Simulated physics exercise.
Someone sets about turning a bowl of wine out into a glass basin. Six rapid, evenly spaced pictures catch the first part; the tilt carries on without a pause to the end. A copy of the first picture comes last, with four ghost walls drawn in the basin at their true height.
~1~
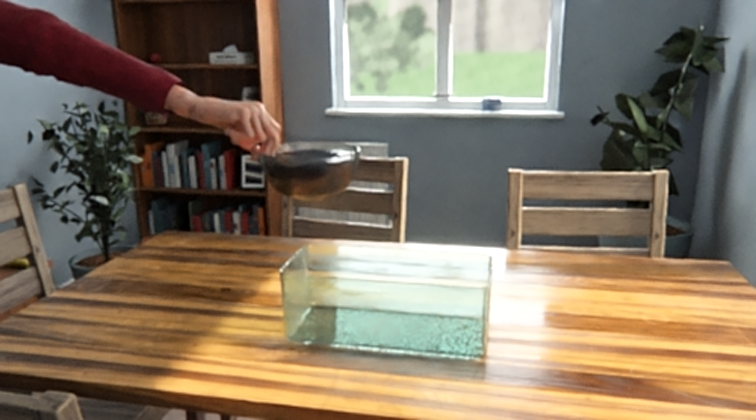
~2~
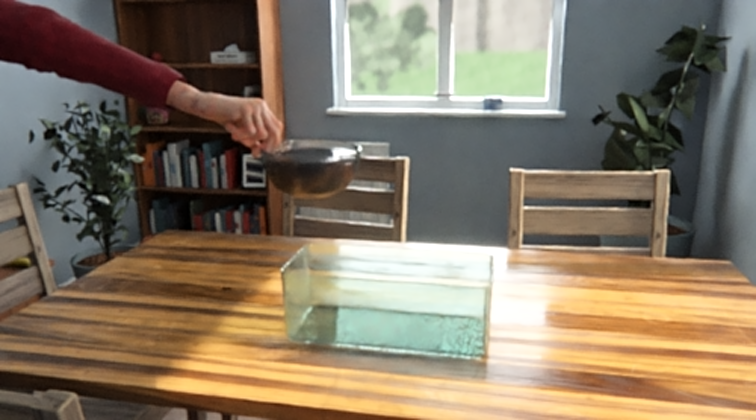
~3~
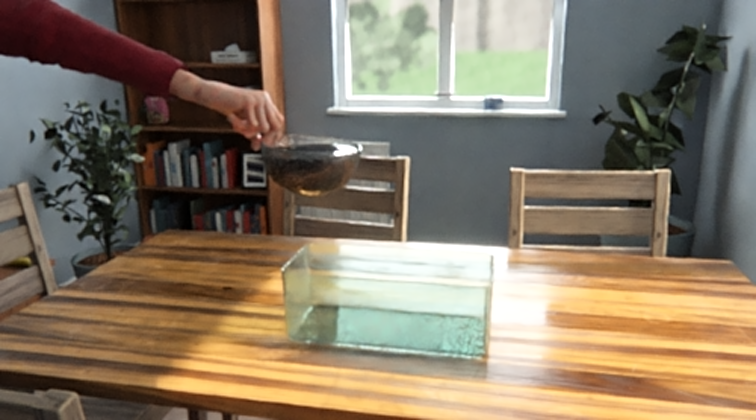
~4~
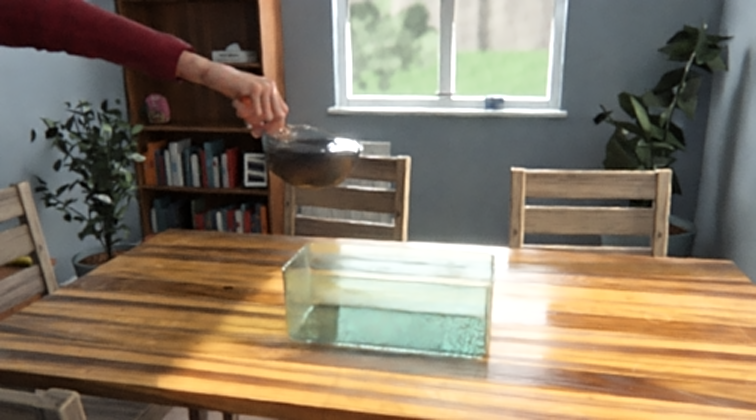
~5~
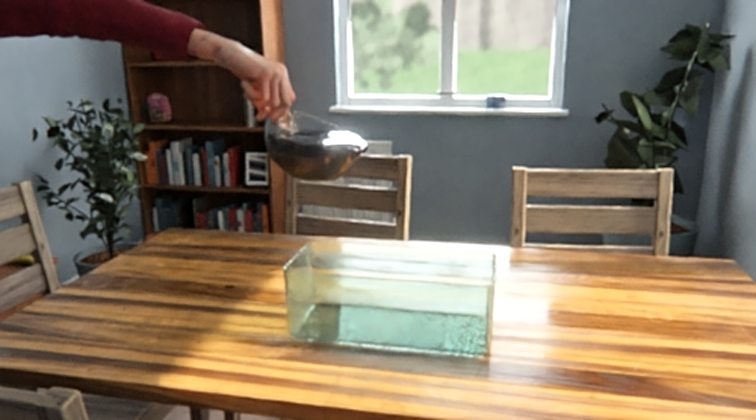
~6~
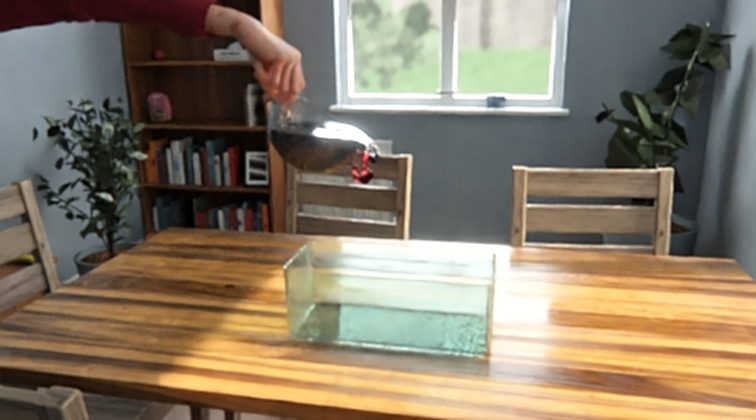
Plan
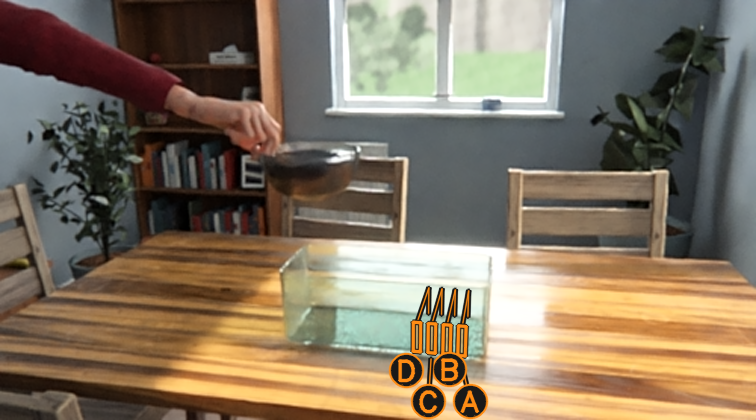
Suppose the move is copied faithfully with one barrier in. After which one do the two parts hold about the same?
Take C.
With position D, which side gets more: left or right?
More ends on the right.
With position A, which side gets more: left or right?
The left one.
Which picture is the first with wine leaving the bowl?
In picture 5.
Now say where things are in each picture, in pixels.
The first picture shows upright, lip at (356, 151); basin from (286, 338) to (487, 357); nothing has left yet.
The second picture shows upright, lip at (358, 150); nothing has left yet.
The third picture shows tipped about 6°, lip at (358, 150); nothing has left yet.
The fourth picture shows tipped about 13°, lip at (359, 149); nothing has left yet.
The fifth picture shows tipped about 21°, lip at (360, 148); wine is over the lip, down to (360, 148).
The sixth picture shows tipped about 32°, lip at (361, 148); wine is over the lip, down to (367, 181).
In orange, A at (461, 361); B at (446, 359); C at (431, 358); D at (416, 357).
For position A, about 91 % ends left of the wall and 4 % right of it; 5 % is lost outside.
For position B, about 73 % ends left of the wall and 25 % right of it.
For position C, about 46 % ends left of the wall and 52 % right of it.
For position D, about 23 % ends left of the wall and 75 % right of it.
